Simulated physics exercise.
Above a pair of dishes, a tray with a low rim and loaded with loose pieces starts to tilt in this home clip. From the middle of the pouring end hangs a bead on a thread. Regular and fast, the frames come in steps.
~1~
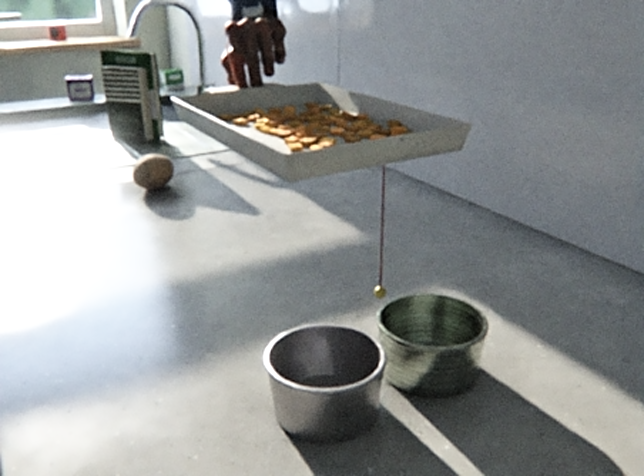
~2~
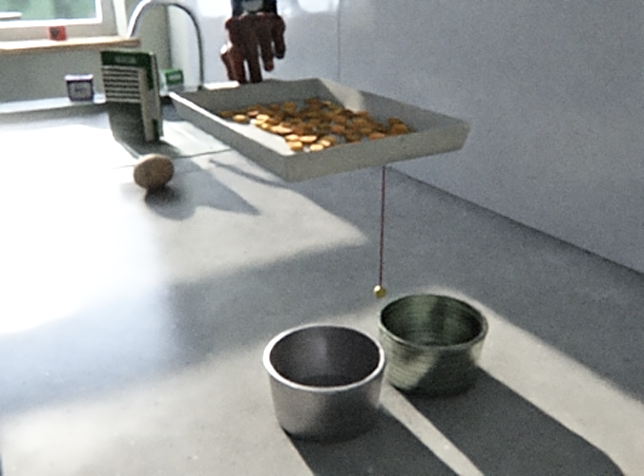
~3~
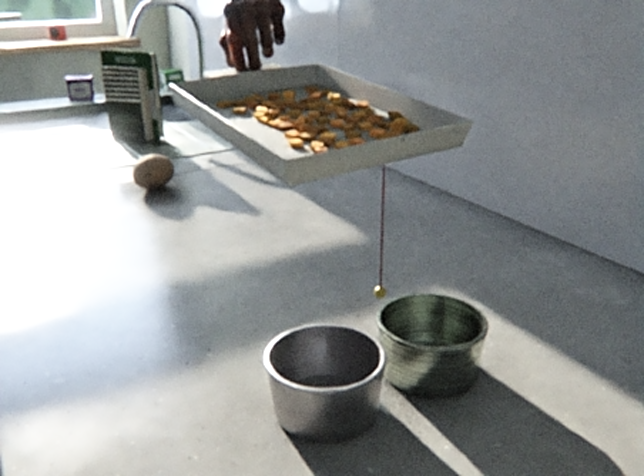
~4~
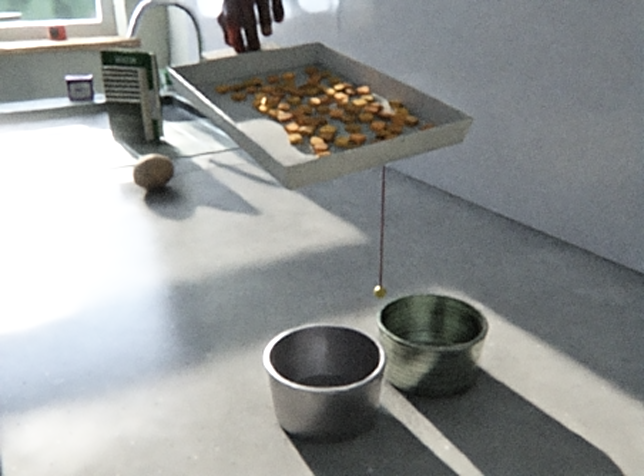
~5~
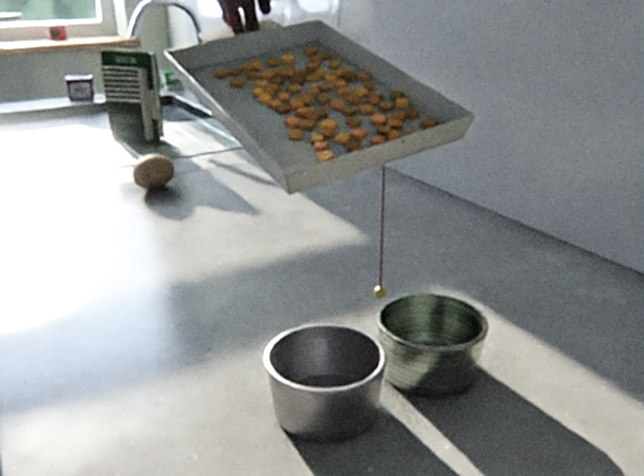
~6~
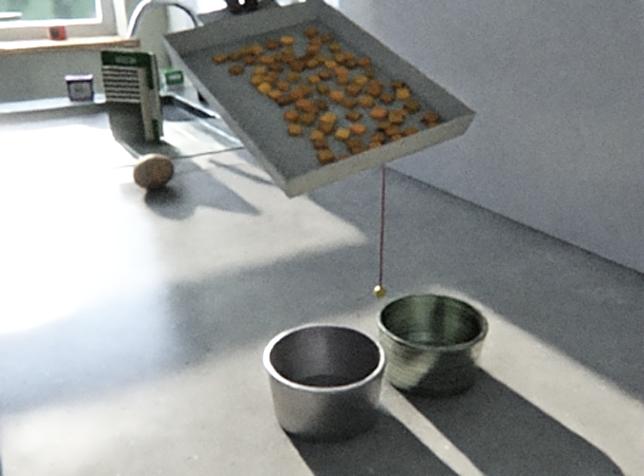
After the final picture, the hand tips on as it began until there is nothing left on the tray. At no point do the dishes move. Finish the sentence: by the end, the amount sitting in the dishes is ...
... more than two thirds of what the tray held.
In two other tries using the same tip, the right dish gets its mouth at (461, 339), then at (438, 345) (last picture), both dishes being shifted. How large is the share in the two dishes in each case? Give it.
10 %, then 10 %.
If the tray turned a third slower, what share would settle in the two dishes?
Roughly 80%.
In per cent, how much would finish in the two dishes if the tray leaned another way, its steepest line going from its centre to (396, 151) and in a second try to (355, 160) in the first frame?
First case about 40 percent; second case about 80 percent.
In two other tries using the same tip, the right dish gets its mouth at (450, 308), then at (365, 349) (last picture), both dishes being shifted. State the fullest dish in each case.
In turn: The left one; the right one.
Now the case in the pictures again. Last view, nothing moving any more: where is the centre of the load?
Near (318, 390).
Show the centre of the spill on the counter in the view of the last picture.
My estimate puts the centre near (289, 360).
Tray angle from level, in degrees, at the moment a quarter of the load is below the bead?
Roughly 100 degrees from level.
Soon after the last picture, tray tipped steeply; nearly all on the tray; a stray few in the air.
A little later, tray tipped past a quarter turn; about half on the tray; about a third in the left dish; a stray few outside both; about a quarter in the air.
Later still, tray tipped past a quarter turn; most in the left dish; a small part outside both.
At rest, tray tipped past a quarter turn; most in the left dish; none in the right dish; a small part outside both.
